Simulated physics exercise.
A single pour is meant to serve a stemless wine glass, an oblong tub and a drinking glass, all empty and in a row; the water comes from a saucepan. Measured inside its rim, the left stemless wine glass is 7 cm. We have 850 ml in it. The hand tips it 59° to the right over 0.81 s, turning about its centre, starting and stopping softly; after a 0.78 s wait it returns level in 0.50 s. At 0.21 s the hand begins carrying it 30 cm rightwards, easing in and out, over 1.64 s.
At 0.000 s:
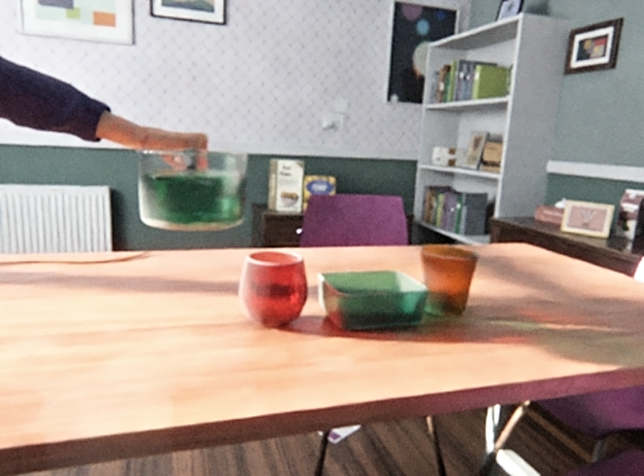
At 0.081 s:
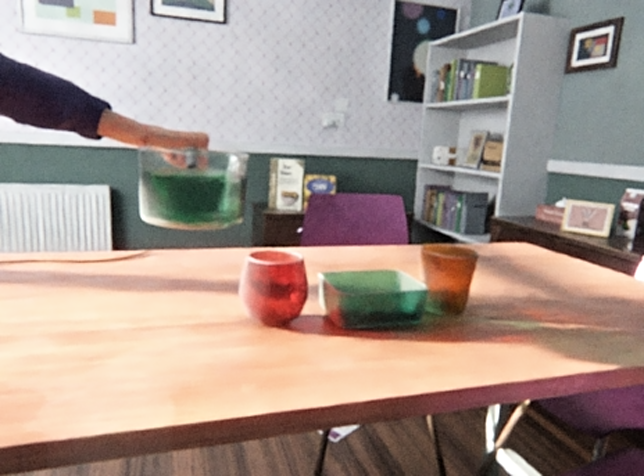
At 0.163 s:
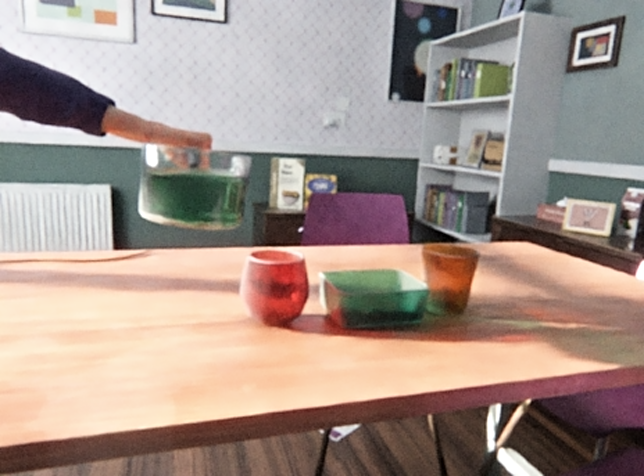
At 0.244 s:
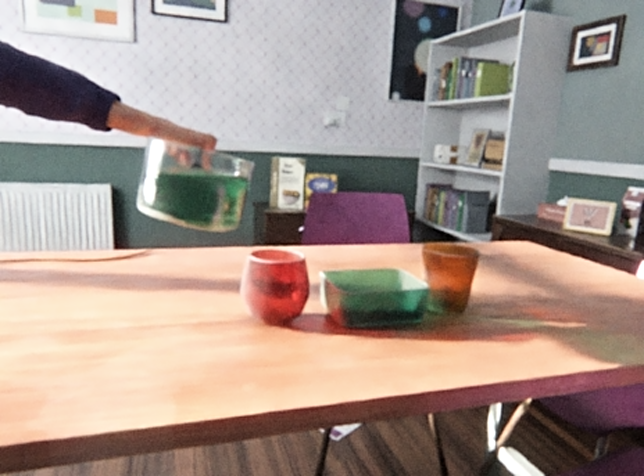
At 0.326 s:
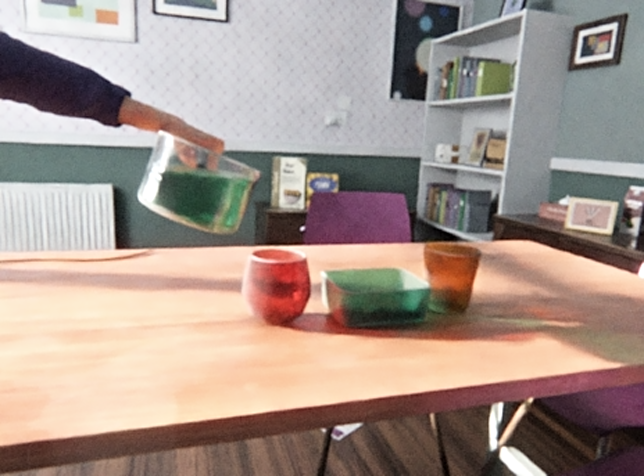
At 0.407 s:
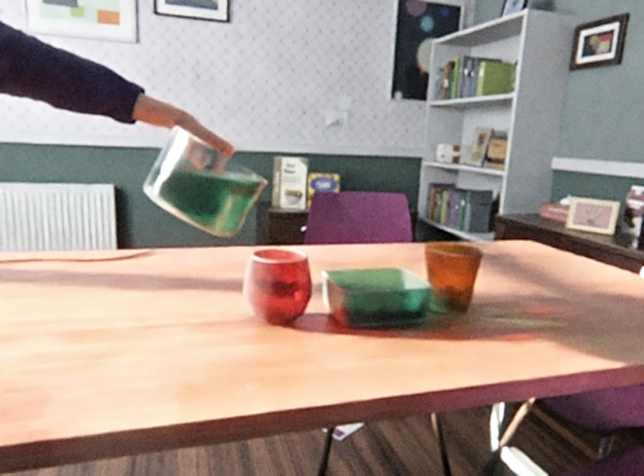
A hand in a dark sleeve holds a clear saucepan of green liquid above the left side of a pale wooden table, seen from across it in a room with a bookshelf, radiator and purple chairs. On the table stand a red stemless glass, a green oblong tub and an amber drinking glass, left to right. The hand tilts the pan gradually rightwards, the liquid staying nearly level.
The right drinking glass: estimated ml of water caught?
I would say about 70 ml.
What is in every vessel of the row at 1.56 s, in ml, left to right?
Left to right: Roughly 10 ml, 370 ml, 30 ml.
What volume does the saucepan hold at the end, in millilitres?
Roughly 270 ml stays in it.
By 0.87 s the tilt is 59° and from the left they hold 5 ml, 125 ml, 0 ml, the saucepan 525 ml, and 30 ml is on the table.
By 1.20 s the tilt is 59° and from the left they hold 5 ml, 350 ml, 0 ml, the saucepan 360 ml, and 55 ml is on the table.
By 1.56 s the tilt is 59° and from the left they hold 5 ml, 365 ml, 30 ml, the saucepan 285 ml, and 130 ml is on the table.
By 1.94 s the tilt is 12° and from the left they hold 5 ml, 355 ml, 70 ml, the saucepan 270 ml, and 140 ml is on the table.
At rest from the left they hold 5 ml, 355 ml, 70 ml, the saucepan 270 ml, and 145 ml is on the table.
